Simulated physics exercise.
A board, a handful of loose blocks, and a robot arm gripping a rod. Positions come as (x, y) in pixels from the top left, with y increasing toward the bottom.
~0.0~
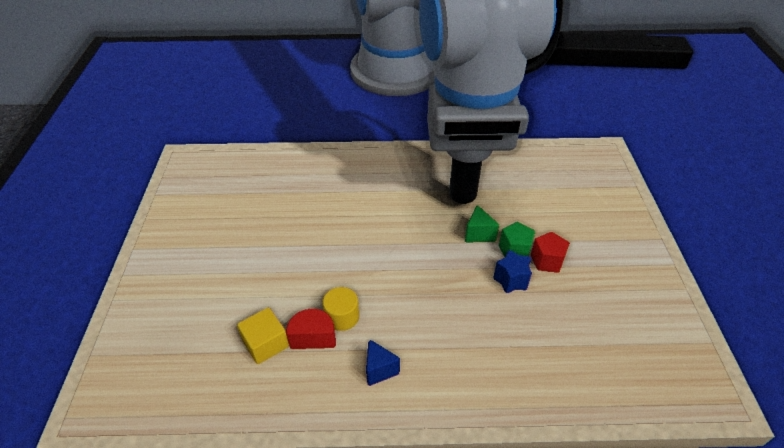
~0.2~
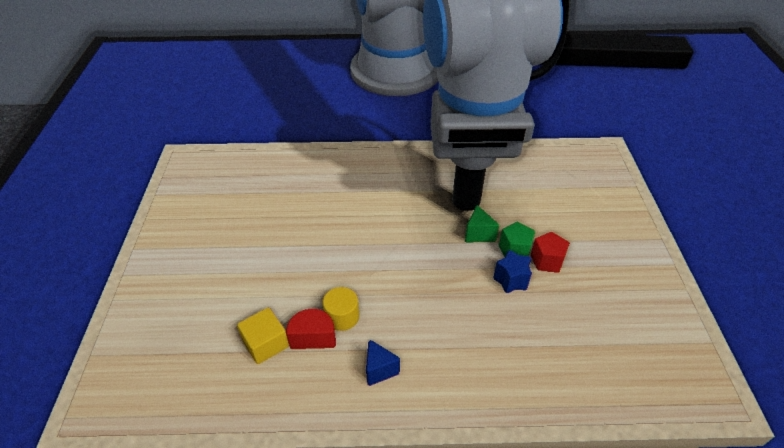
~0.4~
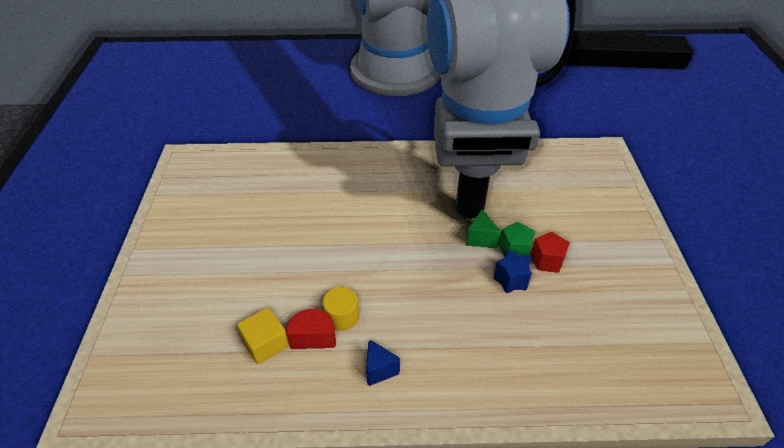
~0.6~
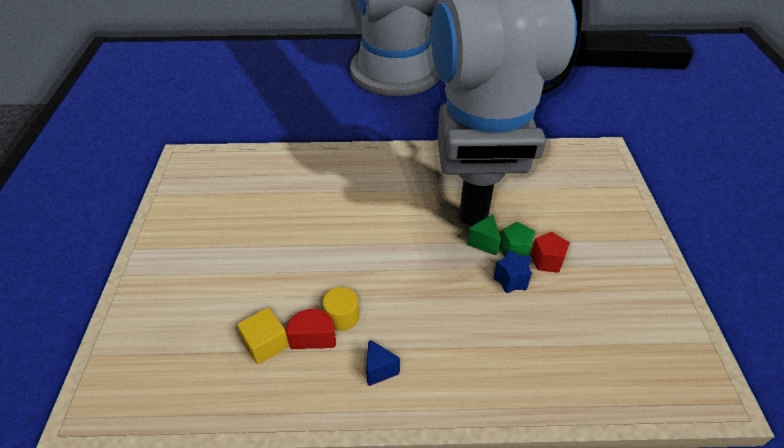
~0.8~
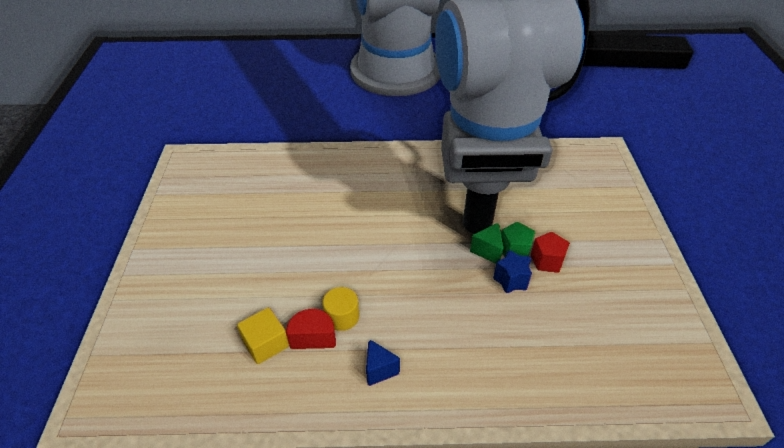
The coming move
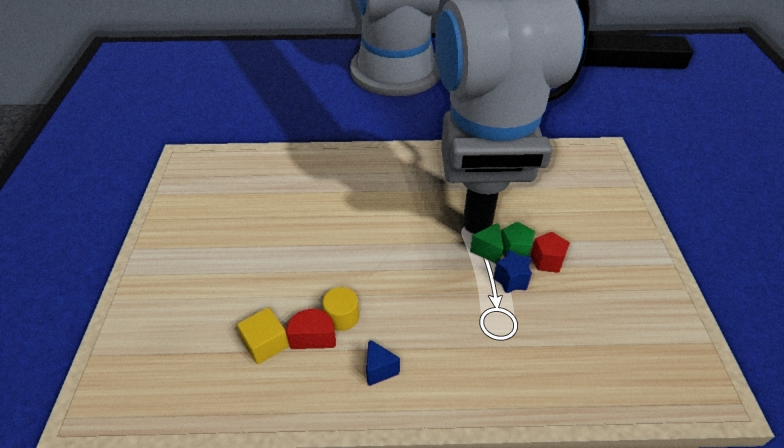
The robot arm moved its black rod slowly toward the viewer and slightly right, then nudged the green triangular block a short way toward the blue star, while the other blocks stayed still.
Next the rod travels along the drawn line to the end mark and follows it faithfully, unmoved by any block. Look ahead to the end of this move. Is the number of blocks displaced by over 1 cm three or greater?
No
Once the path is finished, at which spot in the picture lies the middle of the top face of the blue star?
The top centre is at (538, 281).
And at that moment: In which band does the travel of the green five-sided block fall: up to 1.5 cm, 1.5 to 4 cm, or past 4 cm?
Final distance: Less than 1.5 cm.
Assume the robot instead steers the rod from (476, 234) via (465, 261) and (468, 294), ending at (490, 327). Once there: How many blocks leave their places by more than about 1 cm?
One block shifts.
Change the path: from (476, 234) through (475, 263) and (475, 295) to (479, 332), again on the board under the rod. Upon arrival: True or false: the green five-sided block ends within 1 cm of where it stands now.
That is true.
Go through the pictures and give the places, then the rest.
The first frame shows lower end of the rod (463, 195), tops of blocks, green three-sided block (482, 218), blue star (516, 263), green five-sided block (519, 233).
The second frame shows rod (466, 202), blocks as before.
The third frame shows rod (470, 210), green three-sided block (484, 223).
The fourth frame shows rod (473, 217), green three-sided block (488, 226).
The fifth frame shows rod (477, 225), green three-sided block (491, 235), blue star (516, 263), green five-sided block (519, 233).
The drawn path runs from (476, 234) through (487, 261) and (494, 290) to (499, 324).
The first path, step by step. One third of the way, rod (488, 252); green three-sided block (501, 264), turned 15° clockwise; blue star (527, 274), turned 25° anticlockwise.
Two thirds of the way, rod (496, 283); green three-sided block (514, 296); blue star (538, 281), turned 45° anticlockwise.
At the end, rod (501, 315); green three-sided block (527, 327), turned 20° anticlockwise; blue star (538, 281), turned 45° anticlockwise; green five-sided block not moved.
